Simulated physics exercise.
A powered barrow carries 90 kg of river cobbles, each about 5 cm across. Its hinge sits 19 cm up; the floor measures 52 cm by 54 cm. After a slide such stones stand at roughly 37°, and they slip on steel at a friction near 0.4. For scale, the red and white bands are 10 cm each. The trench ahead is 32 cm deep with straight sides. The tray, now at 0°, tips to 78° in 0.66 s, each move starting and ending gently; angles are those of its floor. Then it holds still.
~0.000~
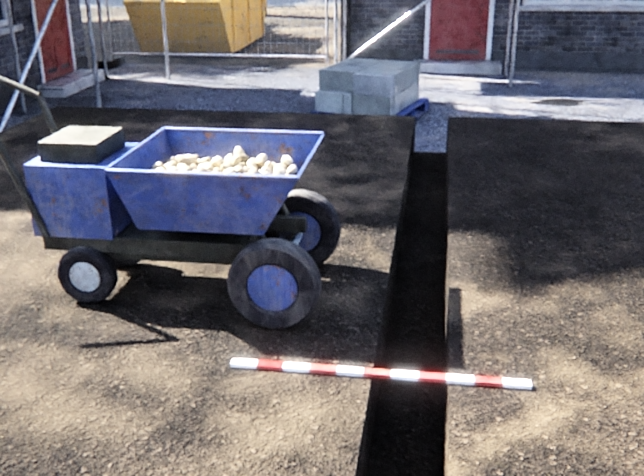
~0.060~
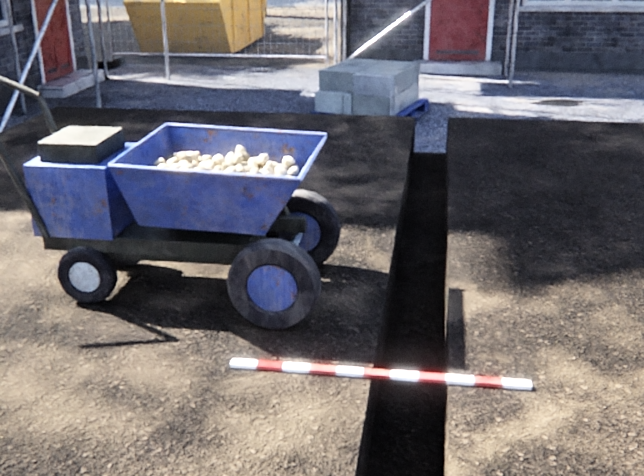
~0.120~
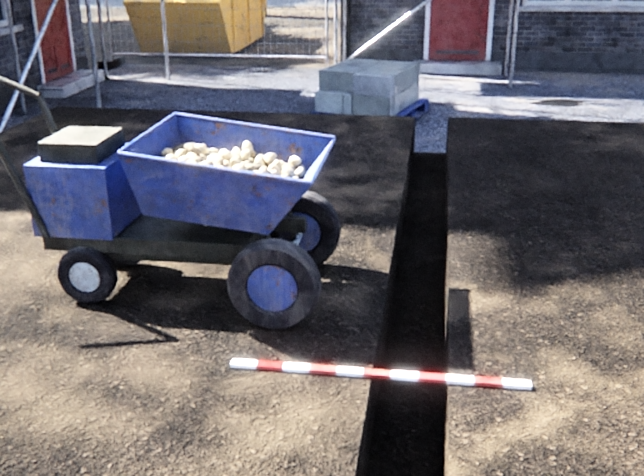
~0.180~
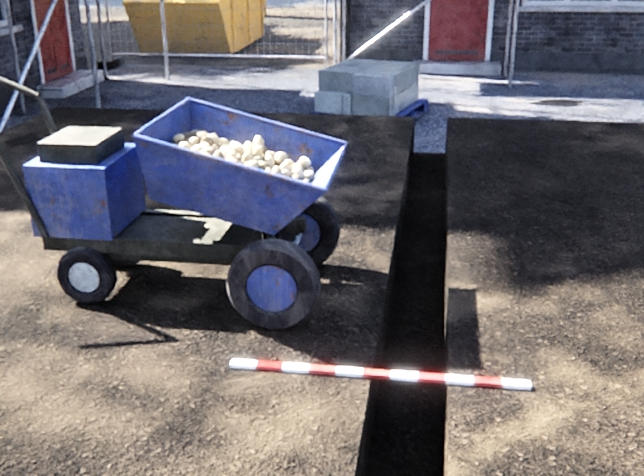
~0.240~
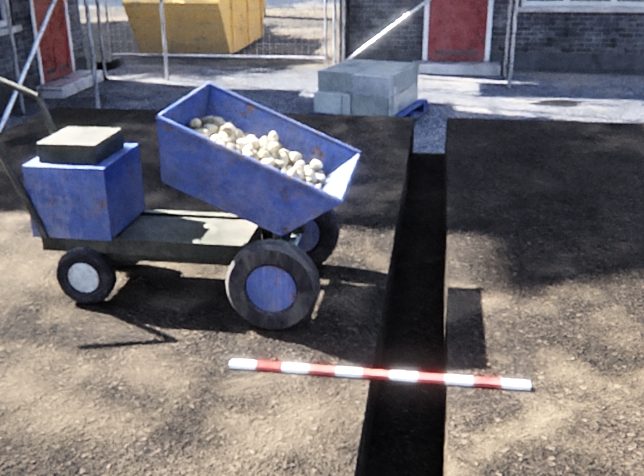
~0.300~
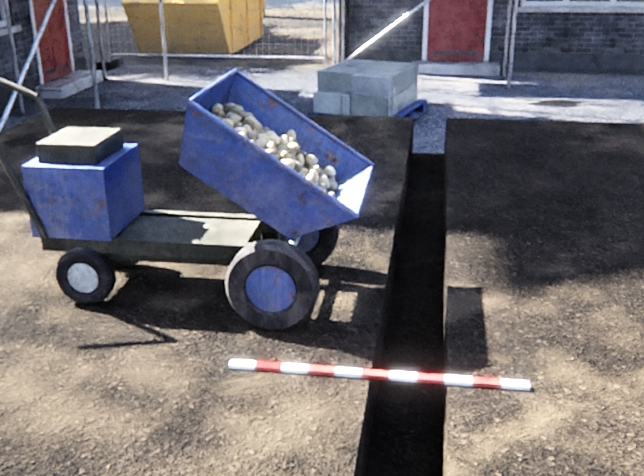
The blue tray of pale stones tilts up steeply on its barrow, leaning rightward beside a trench.
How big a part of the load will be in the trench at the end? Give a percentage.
Close to 54 in a hundred.
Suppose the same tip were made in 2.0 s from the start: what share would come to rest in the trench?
In that case some 80 per cent.
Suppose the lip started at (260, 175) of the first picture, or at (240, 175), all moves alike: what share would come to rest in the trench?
About 90 and 85 per cent.
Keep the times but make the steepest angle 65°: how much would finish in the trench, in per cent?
In that case some 45 per cent.
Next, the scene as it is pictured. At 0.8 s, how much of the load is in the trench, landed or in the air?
Some 20 per cent.
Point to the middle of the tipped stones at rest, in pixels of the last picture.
Near (439, 344).
After 0.5 s the floor is at 66°; 100 % in the tray; the foremost stones are at (371, 237).
After 0.8 s the floor is at 78°; 71 % in the tray, 20 % in the trench, 8 % past the trench; the foremost stones are at (468, 297).
After 1.1 s the floor is at 78°; 10 % in the tray, 44 % in the trench, 46 % past the trench; the foremost stones are at (641, 310).
After 3.1 s the floor is at 78°; 0 % in the tray, 54 % in the trench, 46 % past the trench; the foremost stones are past the picture's edge.
